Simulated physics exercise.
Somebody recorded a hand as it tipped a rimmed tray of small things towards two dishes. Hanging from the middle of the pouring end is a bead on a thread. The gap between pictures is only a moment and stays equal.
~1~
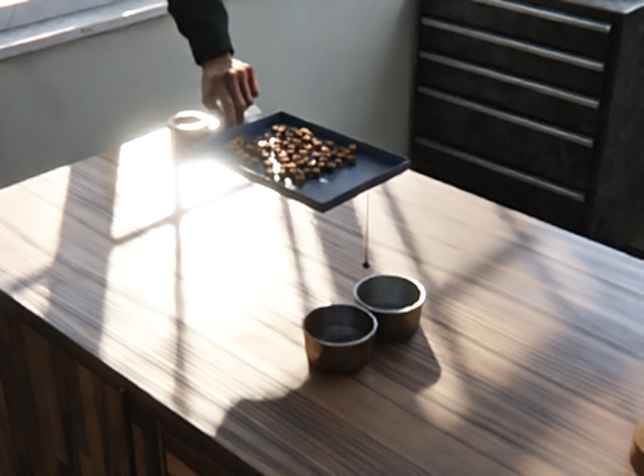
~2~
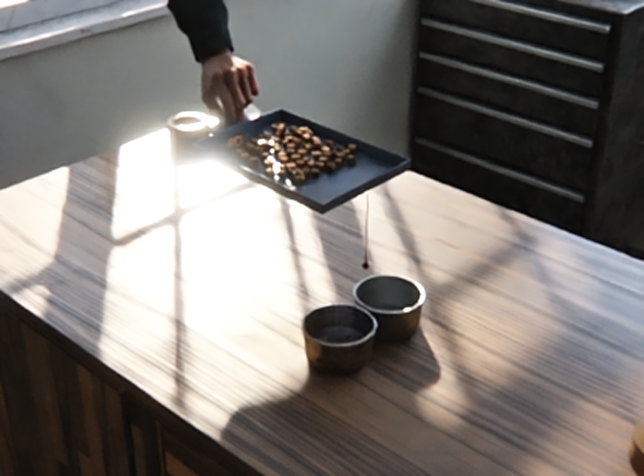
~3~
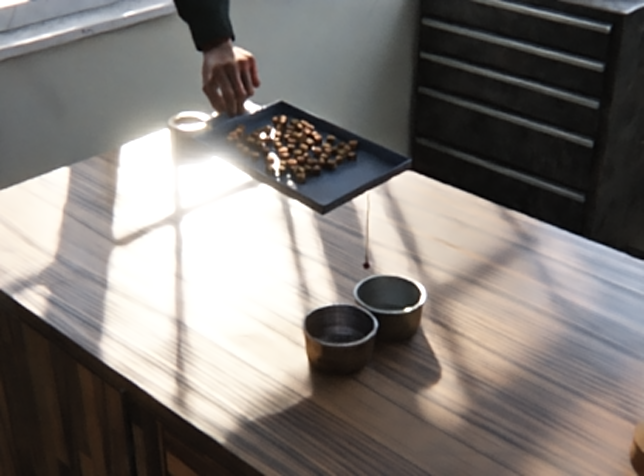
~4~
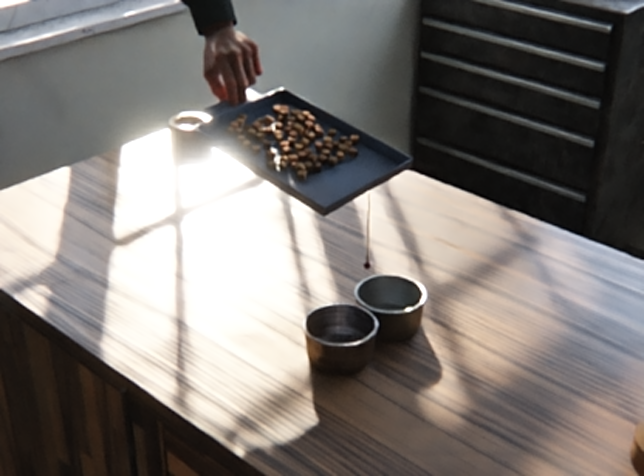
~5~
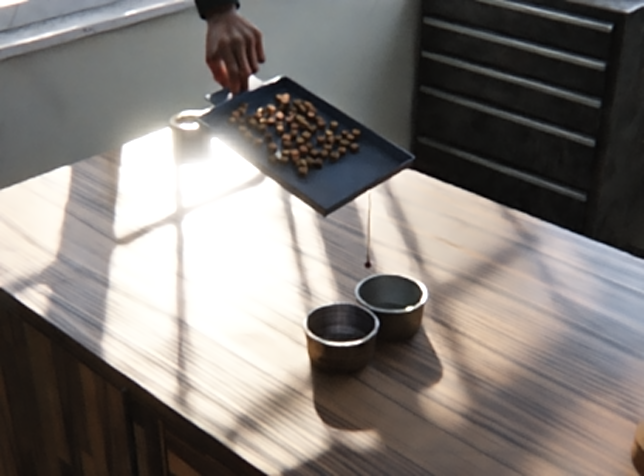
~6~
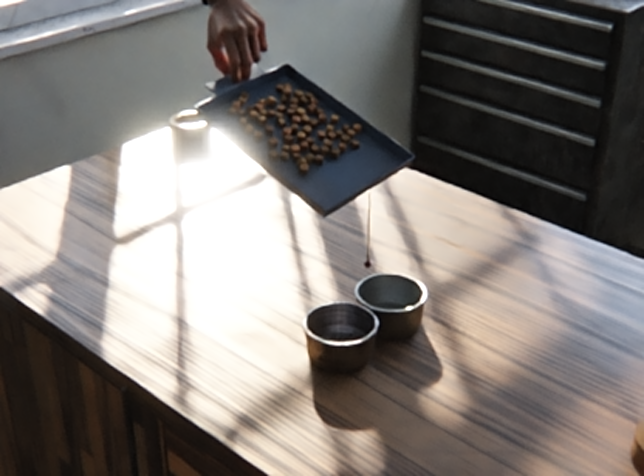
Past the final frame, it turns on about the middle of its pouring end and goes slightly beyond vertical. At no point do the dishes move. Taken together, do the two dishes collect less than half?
No, they get the bigger share.
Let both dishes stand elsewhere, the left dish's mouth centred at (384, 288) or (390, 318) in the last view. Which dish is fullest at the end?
Well, the left-side one at the first spot and the left-side one at the second.
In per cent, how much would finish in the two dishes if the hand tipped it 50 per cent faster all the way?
It comes to 80 per cent or so.
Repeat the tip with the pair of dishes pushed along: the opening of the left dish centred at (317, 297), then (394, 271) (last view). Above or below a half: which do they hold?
For the two places in order: A minority share, a minority share.
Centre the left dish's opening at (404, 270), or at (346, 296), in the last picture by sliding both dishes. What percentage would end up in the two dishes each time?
You'd get 0 in a hundred first and 50 in a hundred after that.
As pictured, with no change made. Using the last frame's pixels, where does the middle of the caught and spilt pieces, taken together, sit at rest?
I'd put the middle somewhere around (376, 326).
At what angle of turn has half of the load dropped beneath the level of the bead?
The angle is roughly 110° at that point.
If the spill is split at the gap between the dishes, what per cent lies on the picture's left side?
That would be roughly 80 per cent.
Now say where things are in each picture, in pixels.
The first picture shows corners of the pouring end at (323, 201) and (407, 160), level; middle of the load at (290, 154), brown sugar cubes; left dish at (366, 350); right dish at (415, 318); bead on its thread at (366, 265).
The second picture shows corners of the pouring end at (322, 202) and (407, 160), level; middle of the load at (289, 153).
The third picture shows corners of the pouring end at (323, 203) and (408, 159), tipped barely, lowest at the left corner; middle of the load at (290, 149).
The fourth picture shows corners of the pouring end at (325, 205) and (409, 158), tipped a little, lowest at the left corner; middle of the load at (291, 142).
The fifth picture shows corners of the pouring end at (326, 206) and (411, 157), tipped a little, lowest at the left corner; middle of the load at (293, 135).
The sixth picture shows corners of the pouring end at (326, 208) and (411, 156), tipped clearly, lowest at the left corner; middle of the load at (294, 129); left dish at (367, 350); right dish at (417, 317).
Soon after the last picture, tray tipped steeply; nearly all on the tray; a small part in the air.
A little later, tray tipped past a quarter turn; about two thirds on the tray; about a quarter in the left dish; a small part in the right dish; a stray few outside both; a small part in the air.
Later still, tray tipped past a quarter turn; about a third in the left dish; about half in the right dish; about a quarter outside both.
At rest, tray tipped past a quarter turn; about a third in the left dish; about half in the right dish; about a quarter outside both.
